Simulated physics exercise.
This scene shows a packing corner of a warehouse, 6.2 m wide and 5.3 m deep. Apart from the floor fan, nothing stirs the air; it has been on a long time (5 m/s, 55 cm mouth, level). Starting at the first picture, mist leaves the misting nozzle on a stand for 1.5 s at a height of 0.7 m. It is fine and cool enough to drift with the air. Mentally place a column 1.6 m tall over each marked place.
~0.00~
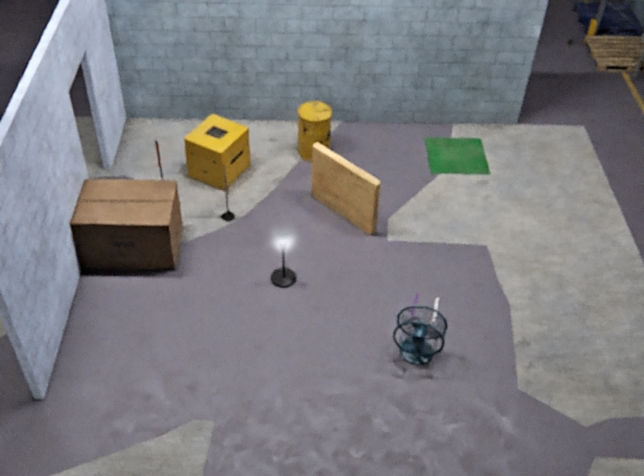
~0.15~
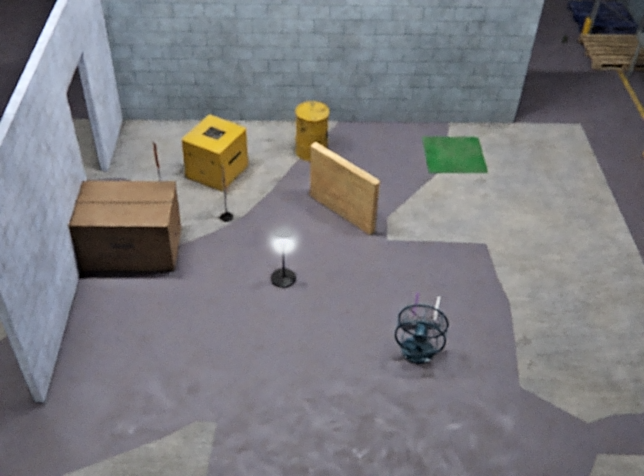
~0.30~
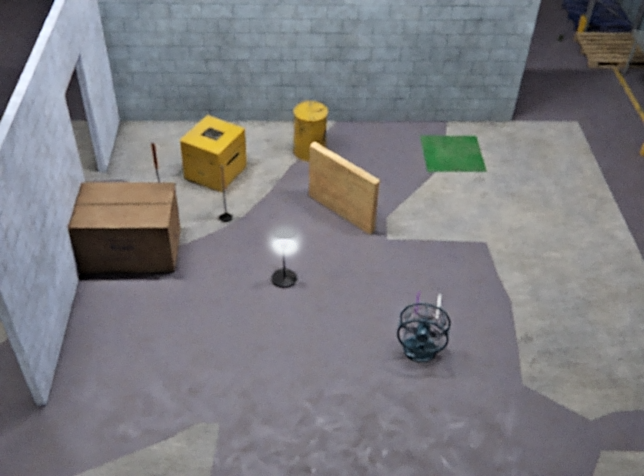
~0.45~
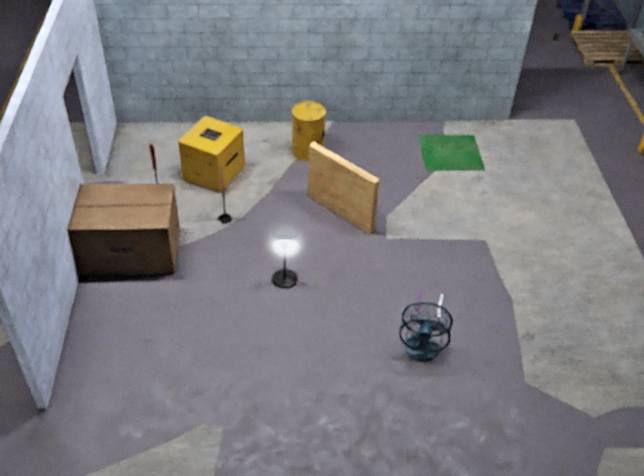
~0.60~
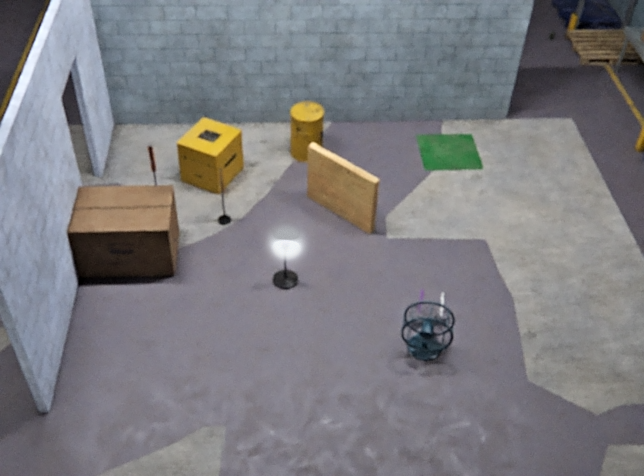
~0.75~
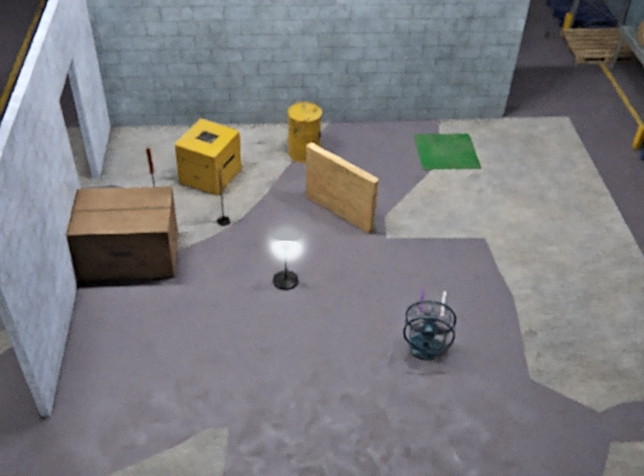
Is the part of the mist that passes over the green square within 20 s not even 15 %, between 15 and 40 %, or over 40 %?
The share reaching it is above 40 %.
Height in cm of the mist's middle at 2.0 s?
I'd say around 60 centimetres.
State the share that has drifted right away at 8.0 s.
Estimated share: Some 0 %.
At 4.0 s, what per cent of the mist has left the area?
0 %.
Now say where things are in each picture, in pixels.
In the first picture, the mist is thickest near (284, 240), the misting nozzle on a stand stands at (283, 247) and the floor fan is at (420, 331).
In the second picture, the mist is thickest near (284, 240) and the green square is centred on (454, 155).
In the third picture, the mist is thickest near (285, 241) and a ribbon ends at (157, 169).
In the fourth picture, the mist is thickest near (285, 241), the top of a packing case is at (211, 135) and the top of a barrel is at (309, 111).
In the fifth picture, the mist is thickest near (286, 242).
In the sixth picture, the mist is thickest near (286, 243) and a ribbon ends at (152, 173).
By 2.0 s, 0 % has passed over the green square; 0 % has left the area, and the middle of the rest is near (288, 246).
By 4.0 s, 0 % has passed over the green square; 0 % has left the area, and the middle of the rest is near (294, 254).
By 8.0 s, 0 % has passed over the green square; 0 % has left the area, and the middle of the rest is near (308, 268).
By 20.0 s, 67 % has passed over the green square; 37 % has left the area, and the middle of the rest is near (380, 130).
